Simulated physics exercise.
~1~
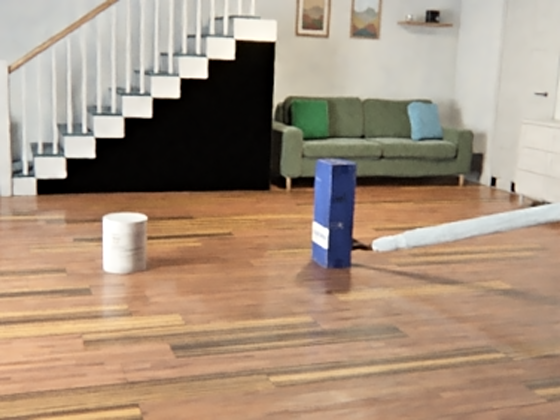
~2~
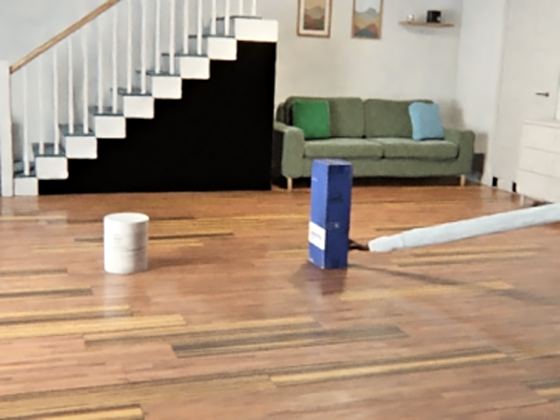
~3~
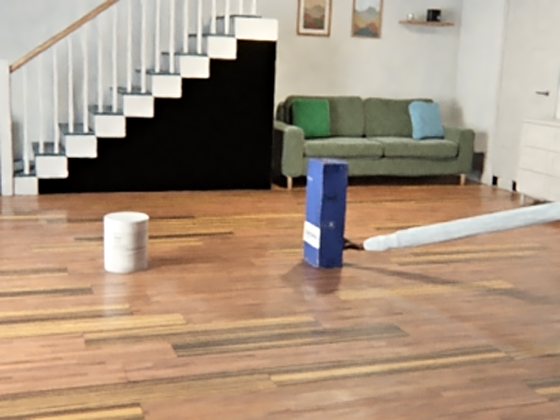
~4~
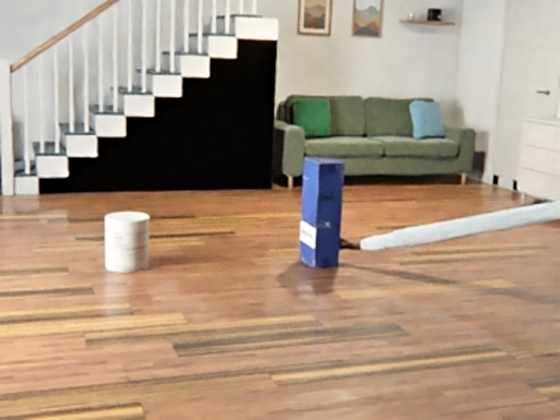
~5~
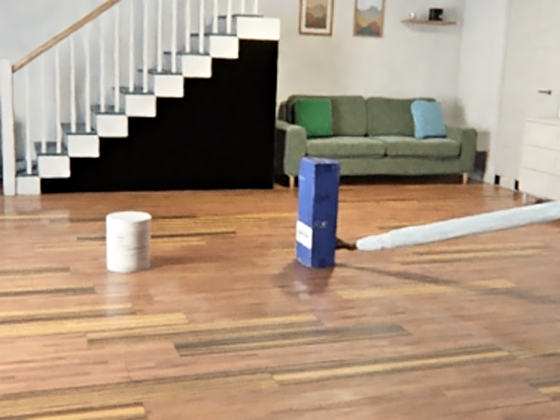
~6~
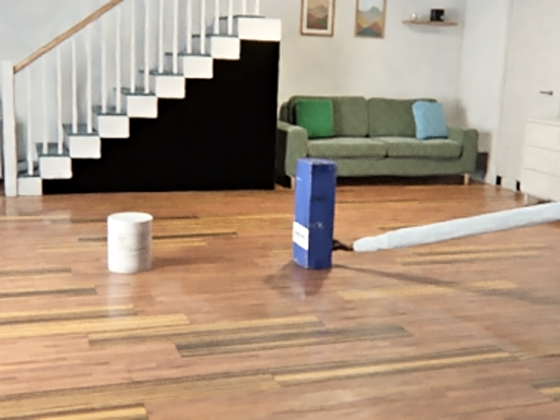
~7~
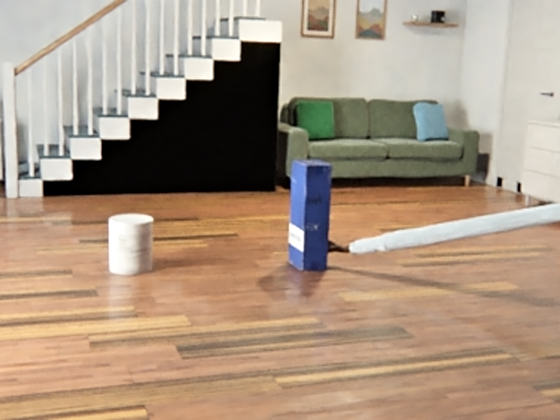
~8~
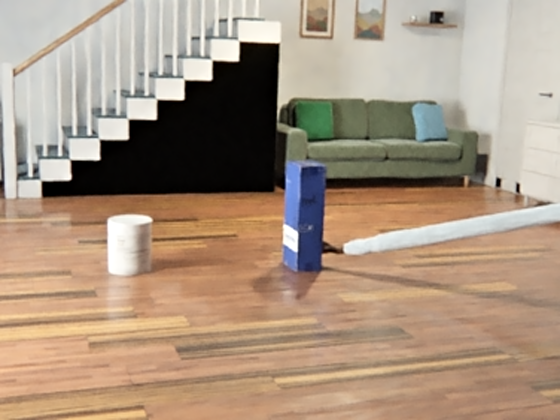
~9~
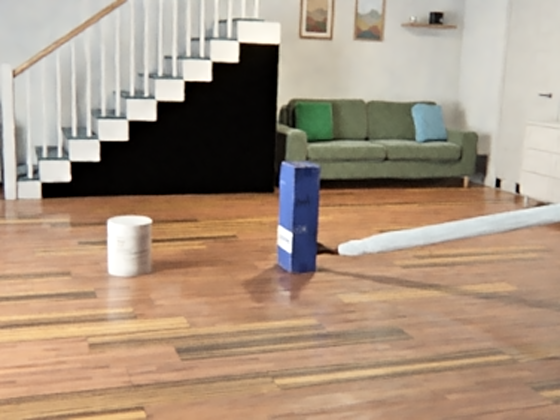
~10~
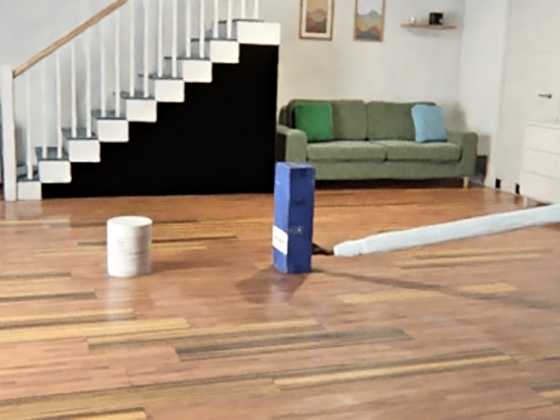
In a bright living room with a glossy wooden floor, a slightly swaying view looks across toward a white-railed staircase on the left and a green sofa against the far wall. A tall blue box stands upright near the middle of the floor, with a white cylindrical pail to its left. A long, pale arm reaches in from the right, its dark tip low against the box. It pushes the box slowly leftward in small steps, and the box slides without tipping. By the end the box has shifted about its own width, still upright and short of the unmoved pail.
